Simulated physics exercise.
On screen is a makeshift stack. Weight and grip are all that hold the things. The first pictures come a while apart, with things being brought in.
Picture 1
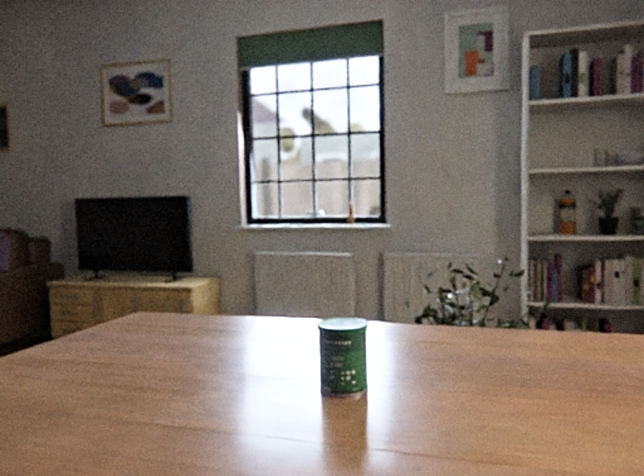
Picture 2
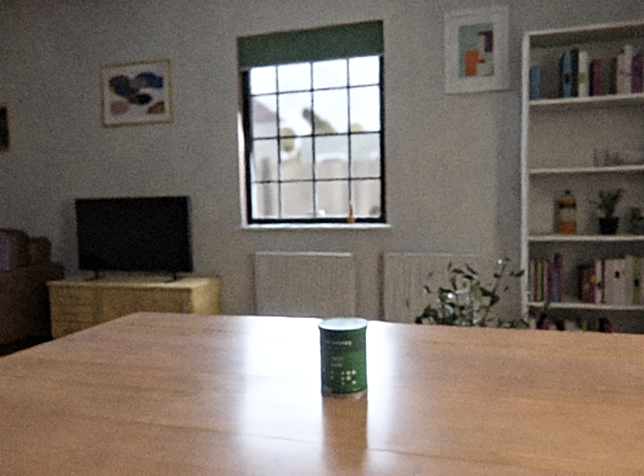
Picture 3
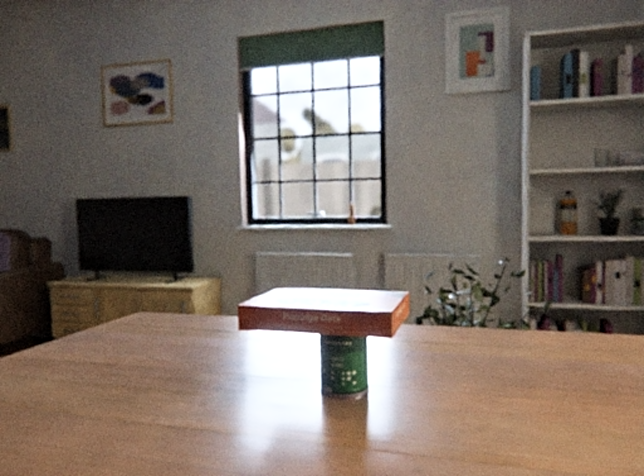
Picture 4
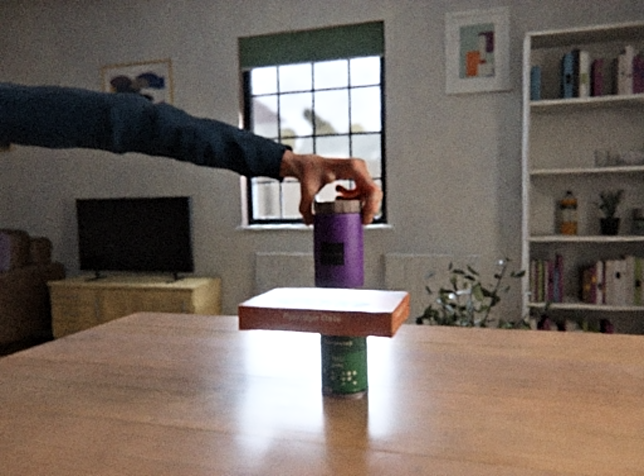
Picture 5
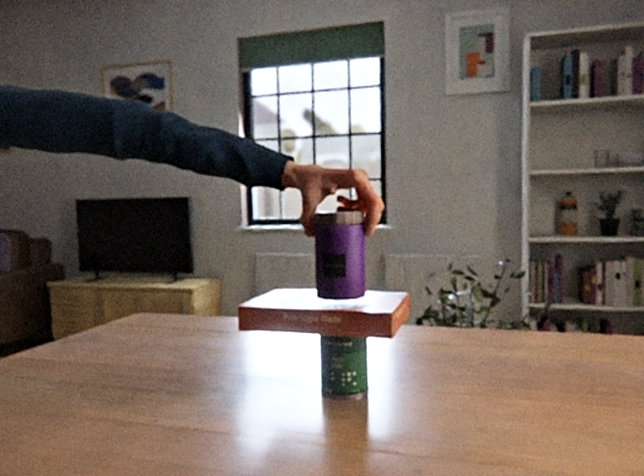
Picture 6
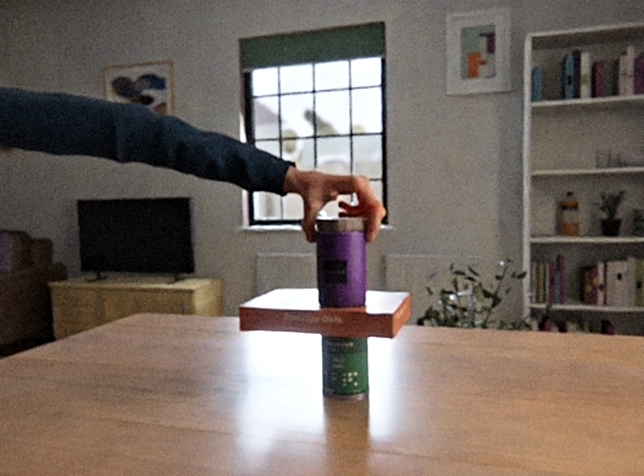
In a dim living room with a window, television and bookshelf, a green tin stands alone on a wooden table. A flat reddish box then appears balanced across its top, and a dark-sleeved arm reaches in from the left, lowering a purple jar onto the box and keeping hold of it.
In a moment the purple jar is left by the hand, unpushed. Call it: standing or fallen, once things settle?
Standing.
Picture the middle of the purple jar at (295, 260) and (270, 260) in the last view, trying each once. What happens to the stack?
Try one, the stack collapses; try two, it collapses.
Then, 0.50 s after the last picture, nothing has stirred.
Then, 1.30 s after the last picture, purple jar resting near (342, 261).
At rest, all 3 in place. Seen from the same camera at the end, purple jar near (342, 261). The stack holds.
